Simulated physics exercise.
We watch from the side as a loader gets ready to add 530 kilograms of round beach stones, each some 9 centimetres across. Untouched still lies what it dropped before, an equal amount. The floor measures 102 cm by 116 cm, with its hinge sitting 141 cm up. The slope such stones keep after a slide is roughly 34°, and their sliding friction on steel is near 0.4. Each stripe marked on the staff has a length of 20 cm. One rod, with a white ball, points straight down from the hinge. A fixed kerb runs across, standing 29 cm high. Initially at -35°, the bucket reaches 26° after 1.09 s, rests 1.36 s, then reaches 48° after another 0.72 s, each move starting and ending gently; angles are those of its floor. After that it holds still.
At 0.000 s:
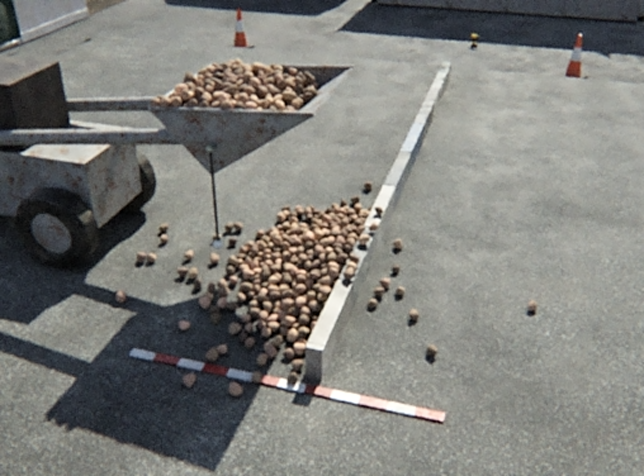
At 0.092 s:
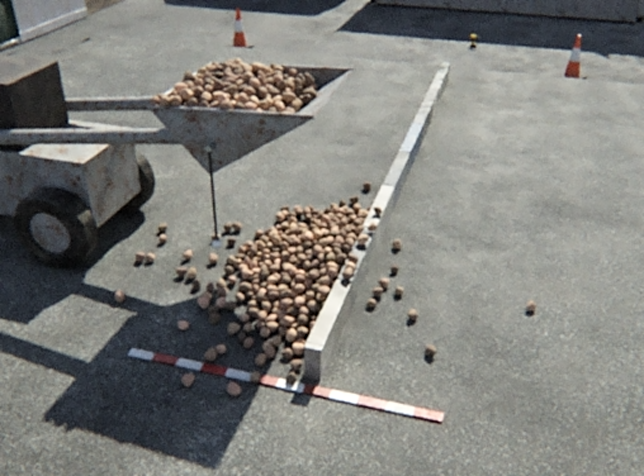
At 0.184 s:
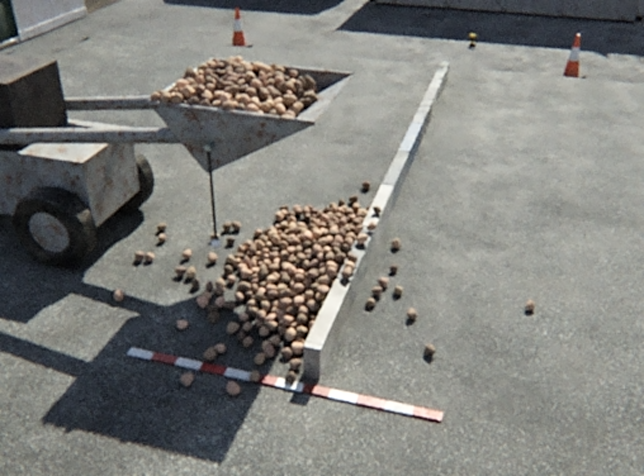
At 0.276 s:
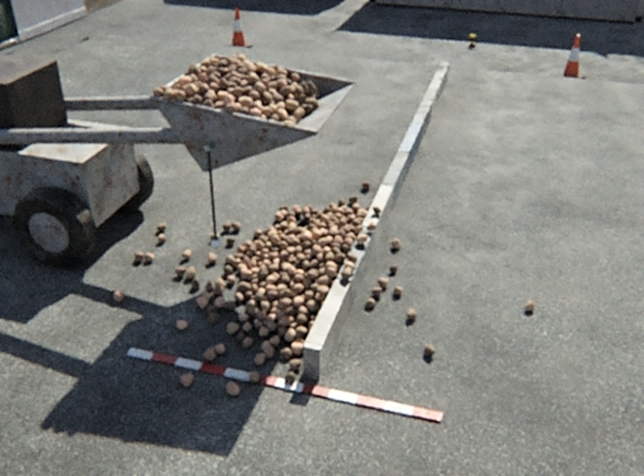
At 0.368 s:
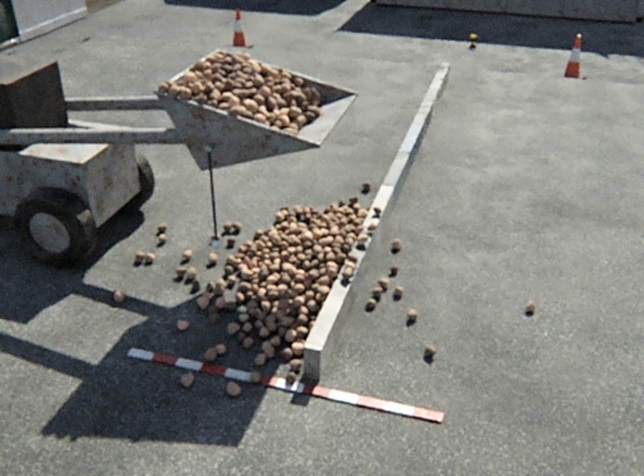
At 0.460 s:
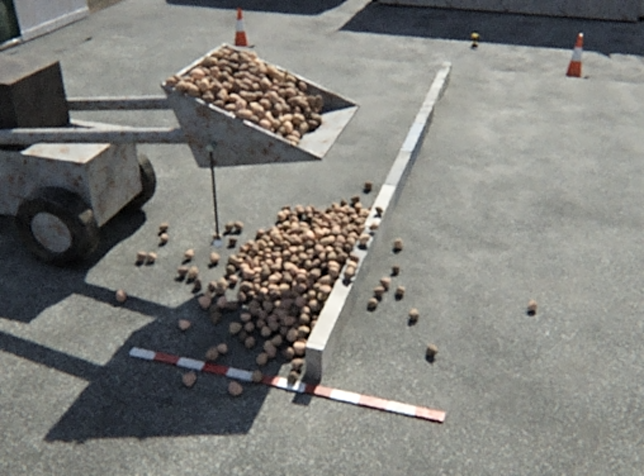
A metal bucket on a wheeled loader, filled with brown, rounded stones, starts with its open lip raised at the right and tilts slowly, then faster, lowering that lip. Its load shifts slightly inside while the earlier pile lies still against the pale kerb below, with a few stones scattered around it.
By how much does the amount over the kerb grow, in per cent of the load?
About 83 per cent.
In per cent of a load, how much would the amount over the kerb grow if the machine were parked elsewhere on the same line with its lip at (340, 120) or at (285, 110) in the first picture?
First place about 100 %, second about 55 %.
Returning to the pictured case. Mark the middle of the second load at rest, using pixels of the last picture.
Roughly at pixel (412, 280).
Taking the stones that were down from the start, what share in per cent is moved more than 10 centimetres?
Some 0 percent, give or take.
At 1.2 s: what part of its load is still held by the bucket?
Held: Around 85 % of the load.
After 0.8 s the floor is at 17°; in per cent of one load, 100 in the bucket, 99 on this side of the kerb, 2 over the kerb; the foremost stones are at (416, 292).
After 1.2 s the floor is at 26°; in per cent of one load, 85 in the bucket, 114 on this side of the kerb, 2 over the kerb; the foremost stones are at (416, 292).
After 3.6 s the floor is at 48°; in per cent of one load, 0 in the bucket, 116 on this side of the kerb, 85 over the kerb; the foremost stones are at (610, 335).
After 6.4 s the floor is at 48°; in per cent of one load, 0 in the bucket, 116 on this side of the kerb, 85 over the kerb; the foremost stones are at (610, 335). Net gain over the kerb, 83.
